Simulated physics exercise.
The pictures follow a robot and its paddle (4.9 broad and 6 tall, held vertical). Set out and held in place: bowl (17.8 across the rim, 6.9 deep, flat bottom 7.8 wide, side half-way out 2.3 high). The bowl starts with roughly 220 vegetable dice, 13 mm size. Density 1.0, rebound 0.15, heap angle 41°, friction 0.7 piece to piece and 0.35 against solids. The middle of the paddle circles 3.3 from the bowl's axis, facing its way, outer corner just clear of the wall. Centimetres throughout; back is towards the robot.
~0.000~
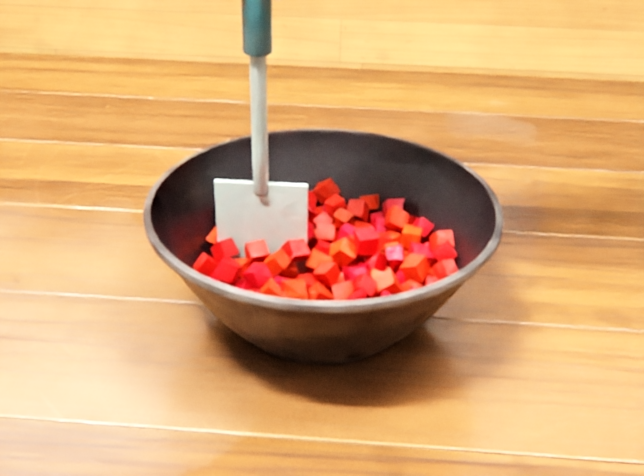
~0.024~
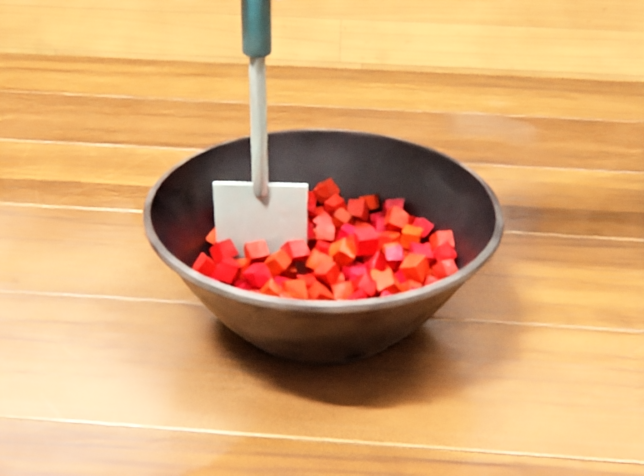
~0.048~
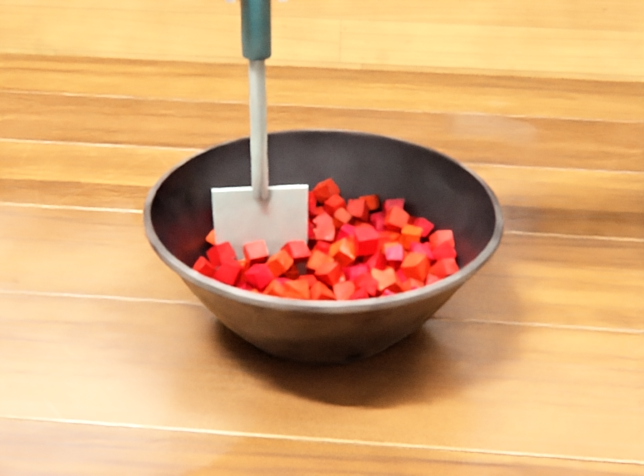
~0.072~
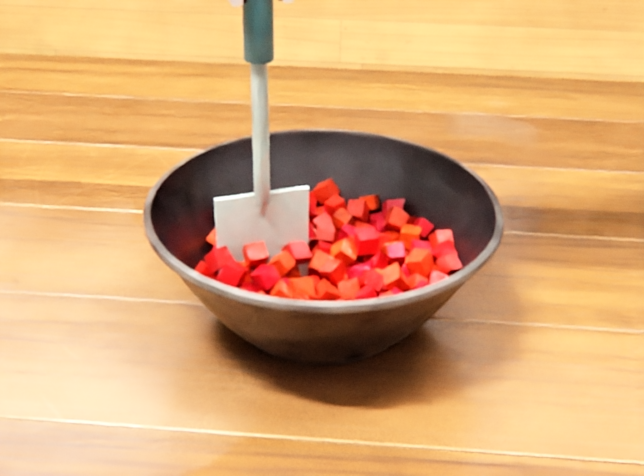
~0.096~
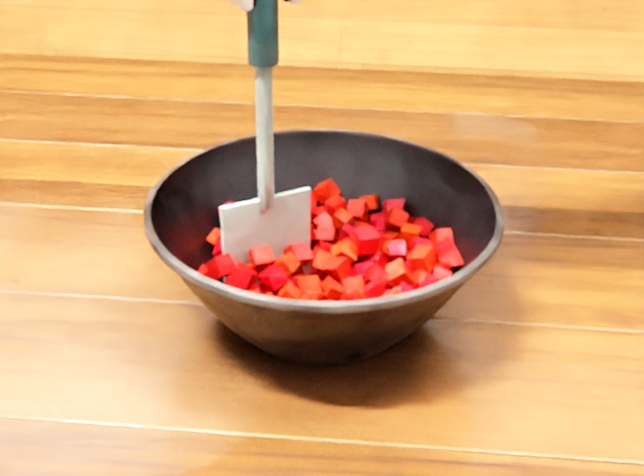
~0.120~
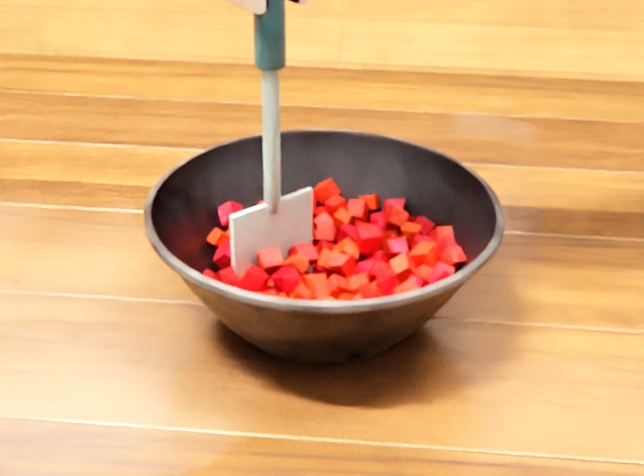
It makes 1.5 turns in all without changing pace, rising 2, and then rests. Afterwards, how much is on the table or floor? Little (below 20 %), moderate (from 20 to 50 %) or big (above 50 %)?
Share on the table or floor: Little (below 20 %).
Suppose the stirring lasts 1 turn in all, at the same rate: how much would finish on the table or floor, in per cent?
Then about 10 per cent.
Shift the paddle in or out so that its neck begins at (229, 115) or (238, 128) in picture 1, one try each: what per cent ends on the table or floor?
Some 5 and 5 per cent.
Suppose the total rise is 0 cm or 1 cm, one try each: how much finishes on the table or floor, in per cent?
Some 25 and 15 per cent.
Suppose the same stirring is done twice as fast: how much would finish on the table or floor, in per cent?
Then about 30 per cent.
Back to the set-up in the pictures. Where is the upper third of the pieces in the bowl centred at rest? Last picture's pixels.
Near (394, 231).
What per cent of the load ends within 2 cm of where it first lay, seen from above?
Roughly 10 per cent.
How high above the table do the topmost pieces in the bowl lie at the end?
Roughly 7.5 cm.
By 0.57 s, 238° round, highest piece 9 above the table; 208 in the bowl, 12 on the table or floor, 5 in flight or on the tool.
By 1.02 s, 74° round, highest piece 8 above the table; 198 in the bowl, 25 on the table or floor, 2 in flight or on the tool.
By 1.45 s, 180° round, highest piece 7 above the table; 196 in the bowl, 29 on the table or floor.
By 2.15 s, 180° round, highest piece 7 above the table; 196 in the bowl, 29 on the table or floor.
Final count, 196 in the bowl, 29 on the table or floor. That is 13 % on the table or floor.
